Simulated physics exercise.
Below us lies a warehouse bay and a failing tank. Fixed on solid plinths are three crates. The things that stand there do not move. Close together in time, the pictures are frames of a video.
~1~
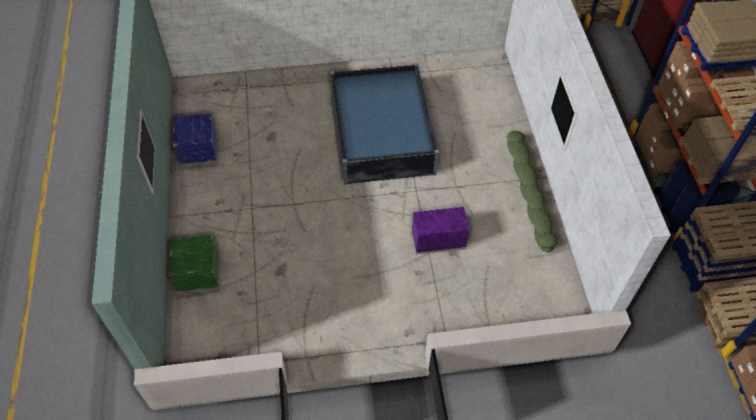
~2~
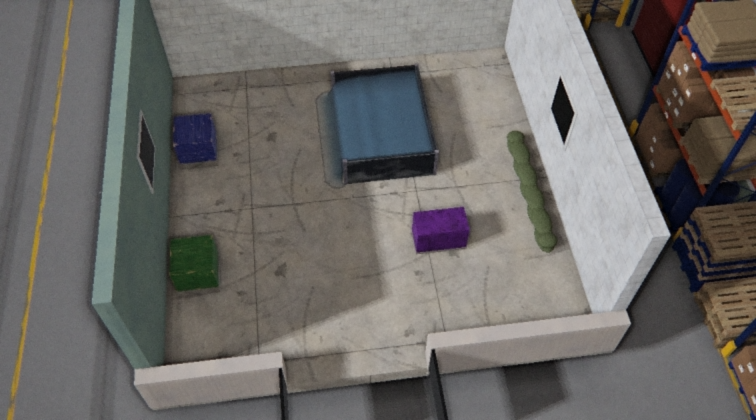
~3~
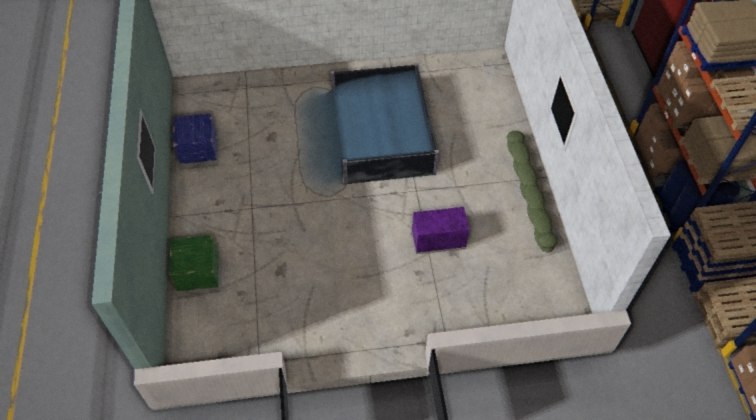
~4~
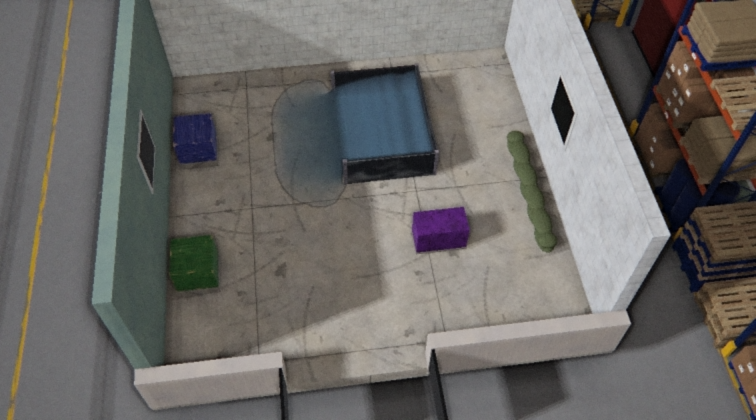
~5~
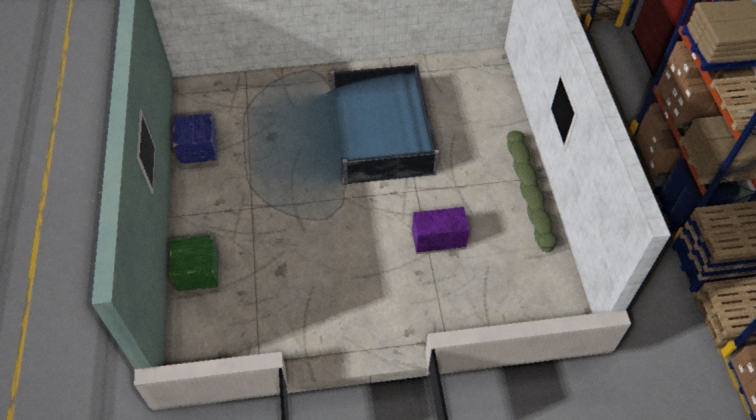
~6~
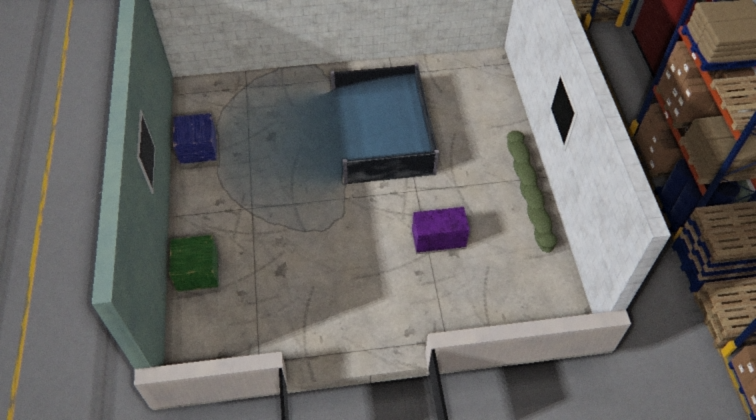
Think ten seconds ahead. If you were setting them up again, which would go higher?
In the end the purple crate gets touched by the water; the blue crate gets touched by the water; the green crate gets touched by the water.
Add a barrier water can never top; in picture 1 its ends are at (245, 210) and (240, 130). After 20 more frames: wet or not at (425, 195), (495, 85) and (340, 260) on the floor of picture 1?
Outcome by spot, in order - unwatered, unwatered, watered.
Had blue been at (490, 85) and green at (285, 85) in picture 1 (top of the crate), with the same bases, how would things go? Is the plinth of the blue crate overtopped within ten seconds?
As far as I can tell, the blue crate is not reached.
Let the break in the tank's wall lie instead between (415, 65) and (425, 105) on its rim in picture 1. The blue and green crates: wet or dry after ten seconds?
First, the blue crate is not reached; second, the green crate is not reached.
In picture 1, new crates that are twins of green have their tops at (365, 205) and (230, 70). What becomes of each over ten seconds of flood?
Is left dry, becomes wet.
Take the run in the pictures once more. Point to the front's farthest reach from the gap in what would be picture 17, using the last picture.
The farthest wet spot is near (167, 313).
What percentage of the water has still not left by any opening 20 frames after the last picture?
Some 100 per cent.
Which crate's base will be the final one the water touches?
Result - the purple one.
A moment on, water covers 30 % of the floor; the purple crate not reached, the blue crate water round its plinth, the green crate water round its plinth.
Next, water covers 35 % of the floor; the purple crate not reached, the blue crate water round its plinth, the green crate water round its plinth.
Then, water covers 40 % of the floor; the purple crate not reached, the blue crate water round its plinth, the green crate water round its plinth.
Later, water covers 70 % of the floor; the purple crate water round its plinth, the blue crate water round its plinth, the green crate water round its plinth.
In the end, water covers 90 % of the floor; the purple crate was topped, the blue crate was topped, the green crate was topped.
